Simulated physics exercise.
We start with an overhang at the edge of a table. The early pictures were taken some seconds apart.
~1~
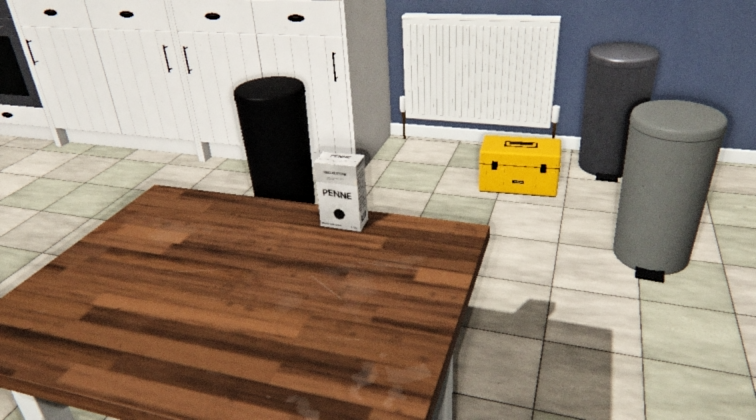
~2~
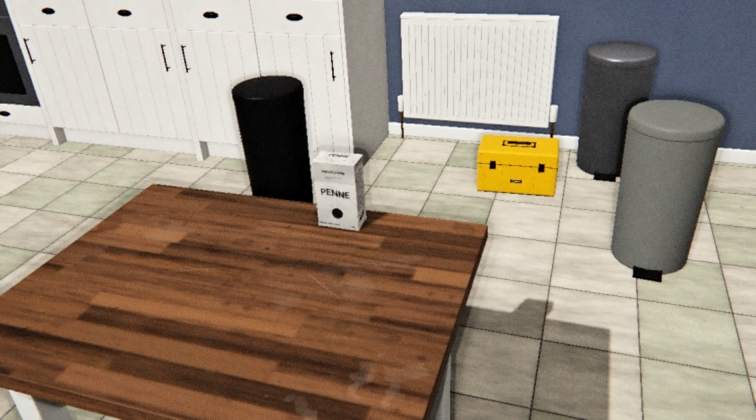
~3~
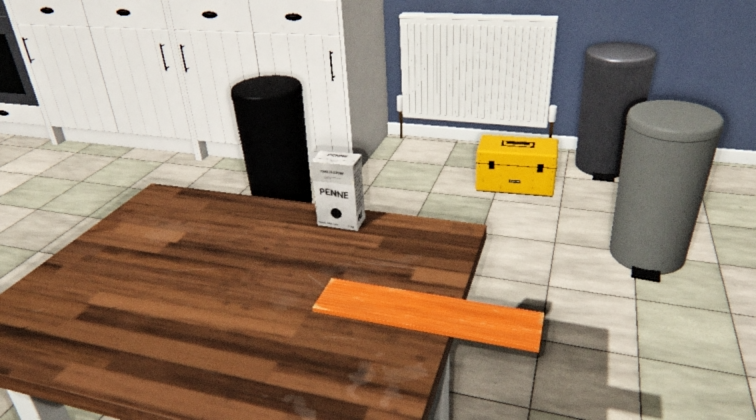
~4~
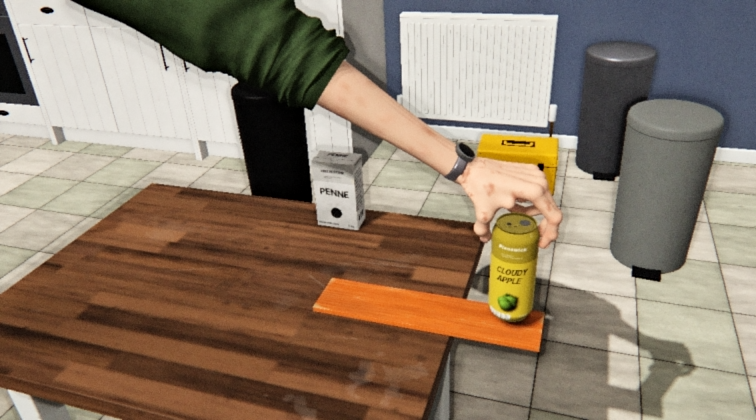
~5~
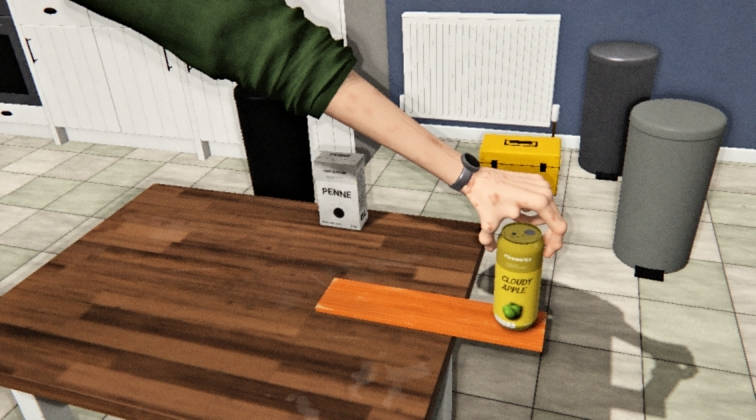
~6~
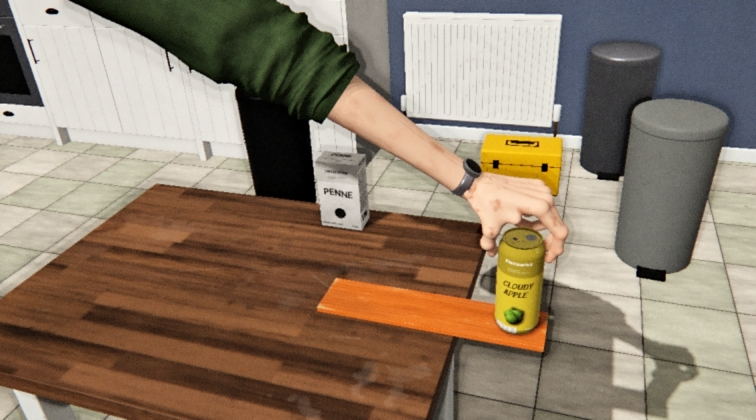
On a wooden table in a kitchen, a white penne carton stands near the far edge, with bins and a yellow toolbox beyond. An orange board appears, jutting past the table's right edge, then a hand lowers a yellow can slightly onto its overhanging end and keeps hold of it.
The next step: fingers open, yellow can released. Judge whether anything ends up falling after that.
In the end it can't stay on the table.
Then, 0.50 s past the last view, orange board and yellow can now down on the floor or falling.
Then, 0.70 s past the last view, things are still on the move.
Finally, down on the floor or falling, orange board and yellow can; white carton still in place. The board tips off the edge.
